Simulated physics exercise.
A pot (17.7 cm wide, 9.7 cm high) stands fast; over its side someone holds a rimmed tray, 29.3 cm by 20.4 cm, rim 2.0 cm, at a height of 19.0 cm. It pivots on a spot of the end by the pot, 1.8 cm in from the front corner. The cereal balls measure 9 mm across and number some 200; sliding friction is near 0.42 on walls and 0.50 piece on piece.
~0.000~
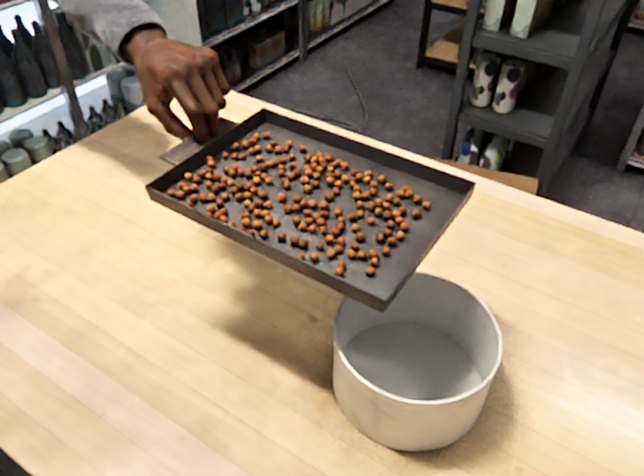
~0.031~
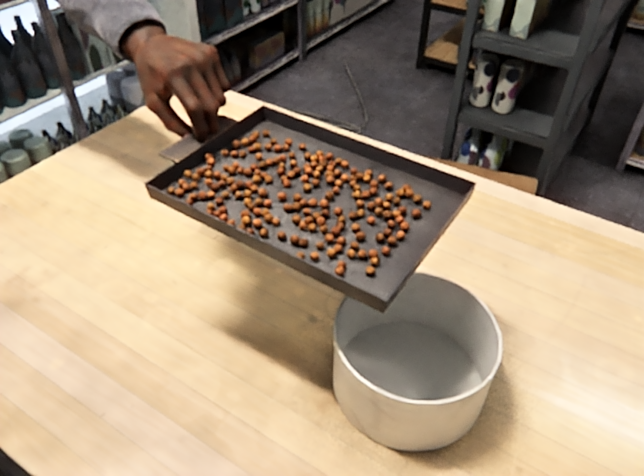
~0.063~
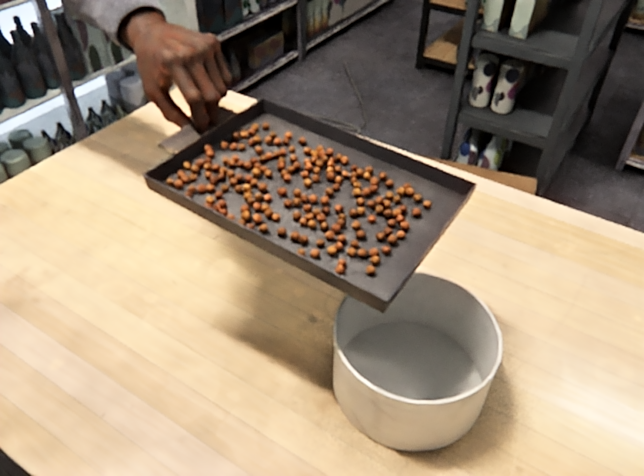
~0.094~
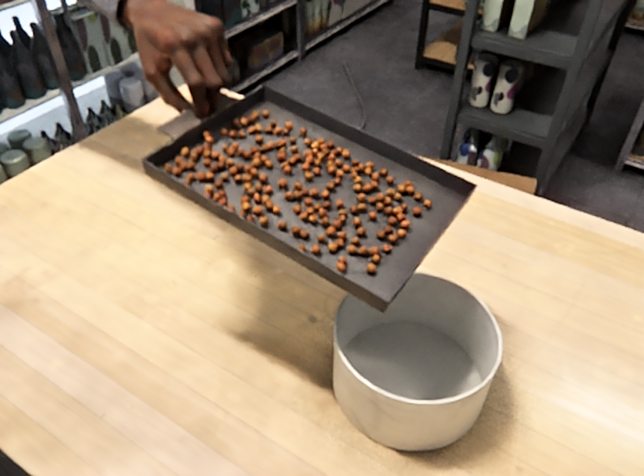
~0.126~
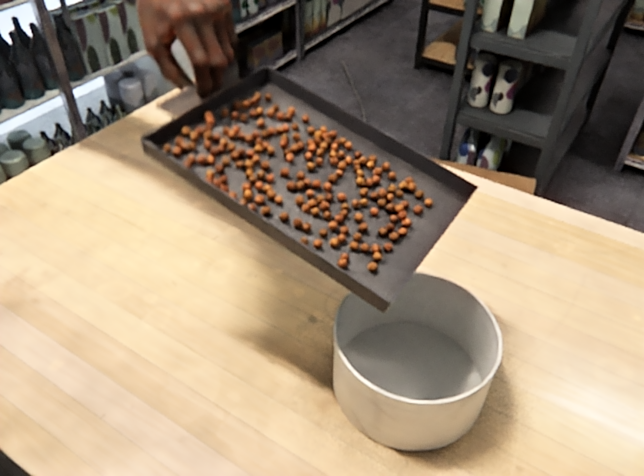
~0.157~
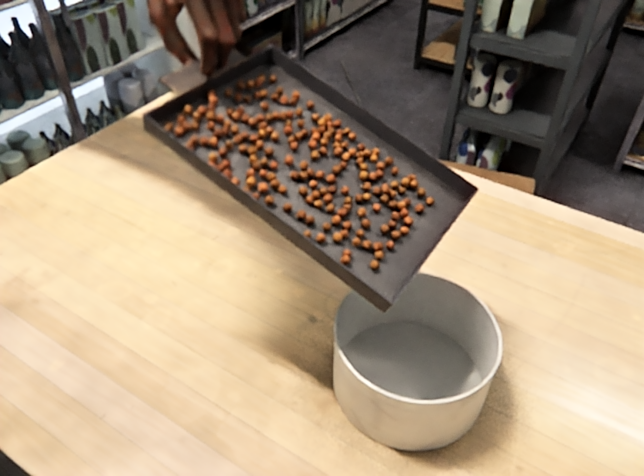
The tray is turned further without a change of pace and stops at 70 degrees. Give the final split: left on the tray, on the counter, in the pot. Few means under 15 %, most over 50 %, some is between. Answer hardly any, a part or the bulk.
Tray: A part, counter: A part, pot: A part.
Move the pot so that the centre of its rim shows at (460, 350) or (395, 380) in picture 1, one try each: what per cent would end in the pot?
Some 55 and 10 per cent.
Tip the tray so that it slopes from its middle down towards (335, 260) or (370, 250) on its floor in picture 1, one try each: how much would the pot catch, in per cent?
Some 5 and 10 per cent.
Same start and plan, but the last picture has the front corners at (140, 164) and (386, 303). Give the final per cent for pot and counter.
Pot 0, counter 35.
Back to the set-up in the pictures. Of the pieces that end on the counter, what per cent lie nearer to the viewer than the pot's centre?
Some 20 per cent.
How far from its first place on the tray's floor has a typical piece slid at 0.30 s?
Some 1 cm.
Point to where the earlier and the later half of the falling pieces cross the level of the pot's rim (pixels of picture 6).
First near (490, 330), later near (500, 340).
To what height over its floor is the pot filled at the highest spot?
About 1.5 cm.
After 0.30 s, tilt 47 degrees; the tray holds 100 %, the pot 0 %.
Then, at 0.40 s, tilt 65 degrees; the tray holds 100 %, the pot 0 %.
After 0.63 s, tilt 70 degrees; the tray holds 35 %, the pot 25 %.
At rest (1.5 s), tray 30 %, counter 40 %, pot 30 %.
